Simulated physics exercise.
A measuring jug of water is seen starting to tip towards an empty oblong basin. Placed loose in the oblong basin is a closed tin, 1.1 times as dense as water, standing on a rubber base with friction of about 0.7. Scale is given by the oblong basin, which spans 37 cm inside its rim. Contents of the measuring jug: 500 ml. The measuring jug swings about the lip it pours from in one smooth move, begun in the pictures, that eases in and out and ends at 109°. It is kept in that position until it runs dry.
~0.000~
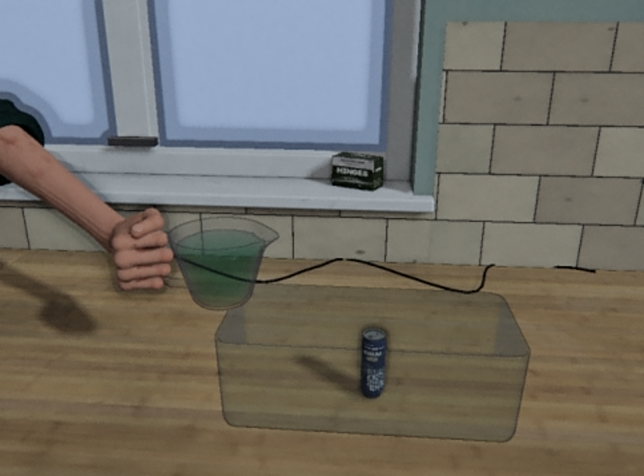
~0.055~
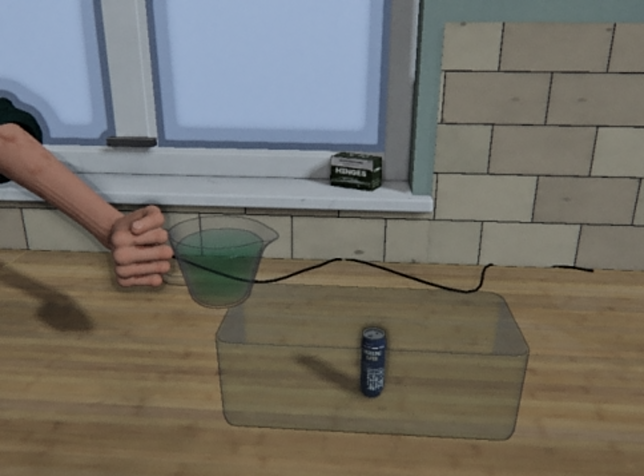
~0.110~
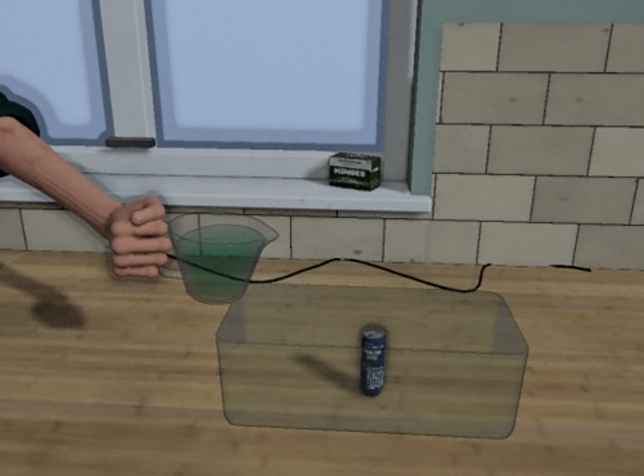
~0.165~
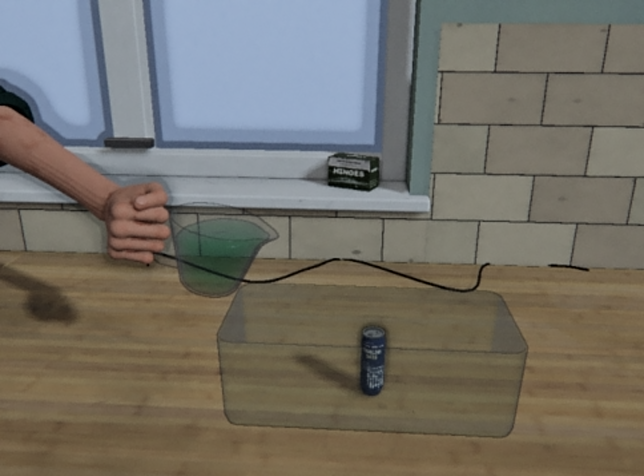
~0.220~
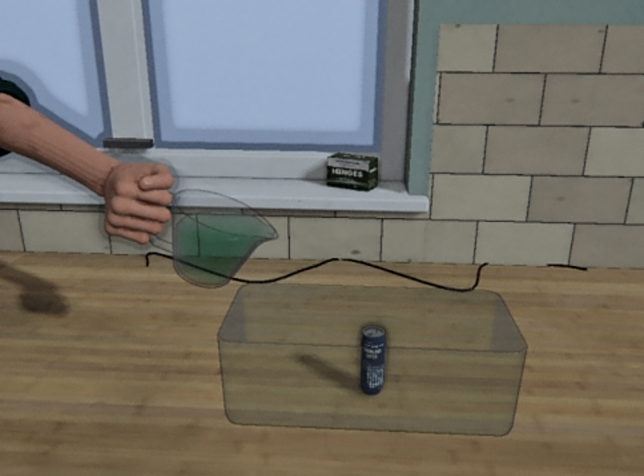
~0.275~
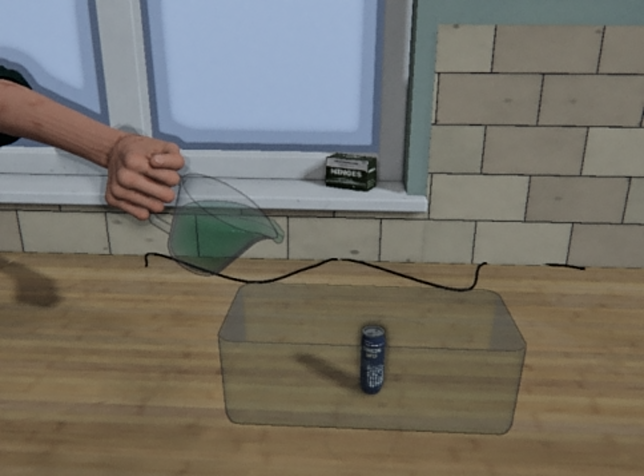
A hand held a clear measuring jug of green liquid beside a see-through oblong basin with a small dark tin standing in it, then smoothly tilted the jug to the right, toward the basin.
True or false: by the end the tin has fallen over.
True.
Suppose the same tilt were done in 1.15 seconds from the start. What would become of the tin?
The tin tips over.
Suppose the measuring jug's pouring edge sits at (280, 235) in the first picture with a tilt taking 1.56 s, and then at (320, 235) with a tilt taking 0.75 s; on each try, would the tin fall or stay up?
First it stays on its base; then it stays on its base.
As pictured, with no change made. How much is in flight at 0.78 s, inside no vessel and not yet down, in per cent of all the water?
About 9 per cent.
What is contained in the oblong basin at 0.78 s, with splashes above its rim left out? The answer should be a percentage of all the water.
My estimate is about 90 percent.
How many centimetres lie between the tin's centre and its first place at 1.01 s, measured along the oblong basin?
Its middle sits about 12 cm from the start.
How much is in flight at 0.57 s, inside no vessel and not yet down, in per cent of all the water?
It comes to roughly 44 per cent.
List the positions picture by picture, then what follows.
It leans 0°; its right rim is at (279, 236); the water meets the walls at (178, 240) and (265, 243); the oblong basin's rim runs from (229, 311) to (516, 323); the tin's top is at (374, 337), in the first frame.
It leans 1°; its right rim is at (279, 236); the water meets the walls at (179, 240) and (265, 242), in the second frame.
It leans 6°; its right rim is at (279, 236); the water meets the walls at (179, 236) and (266, 238), in the third frame.
It leans 13°; its right rim is at (279, 236); the water meets the walls at (179, 229) and (270, 233), in the fourth frame.
It leans 22°; its right rim is at (279, 236); the water meets the walls at (178, 220) and (275, 230), in the fifth frame.
It leans 32°; its right rim is at (279, 236); the water meets the walls at (179, 208) and (271, 226); 3 per cent is over the edge, in the sixth frame.
After 0.57 s the tilt is 94° and 36 per cent is still to pour; the tin stands where it began.
After 0.78 s the tilt is 109° and 0 per cent is still to pour; the tin leans 24°.
After 1.01 s the tilt is 109° and 0 per cent is still to pour; the tin lies on its side.
After 1.25 s the tilt is 109° and 0 per cent is still to pour; the tin lies on its side.
In the end the tin lies on its side.
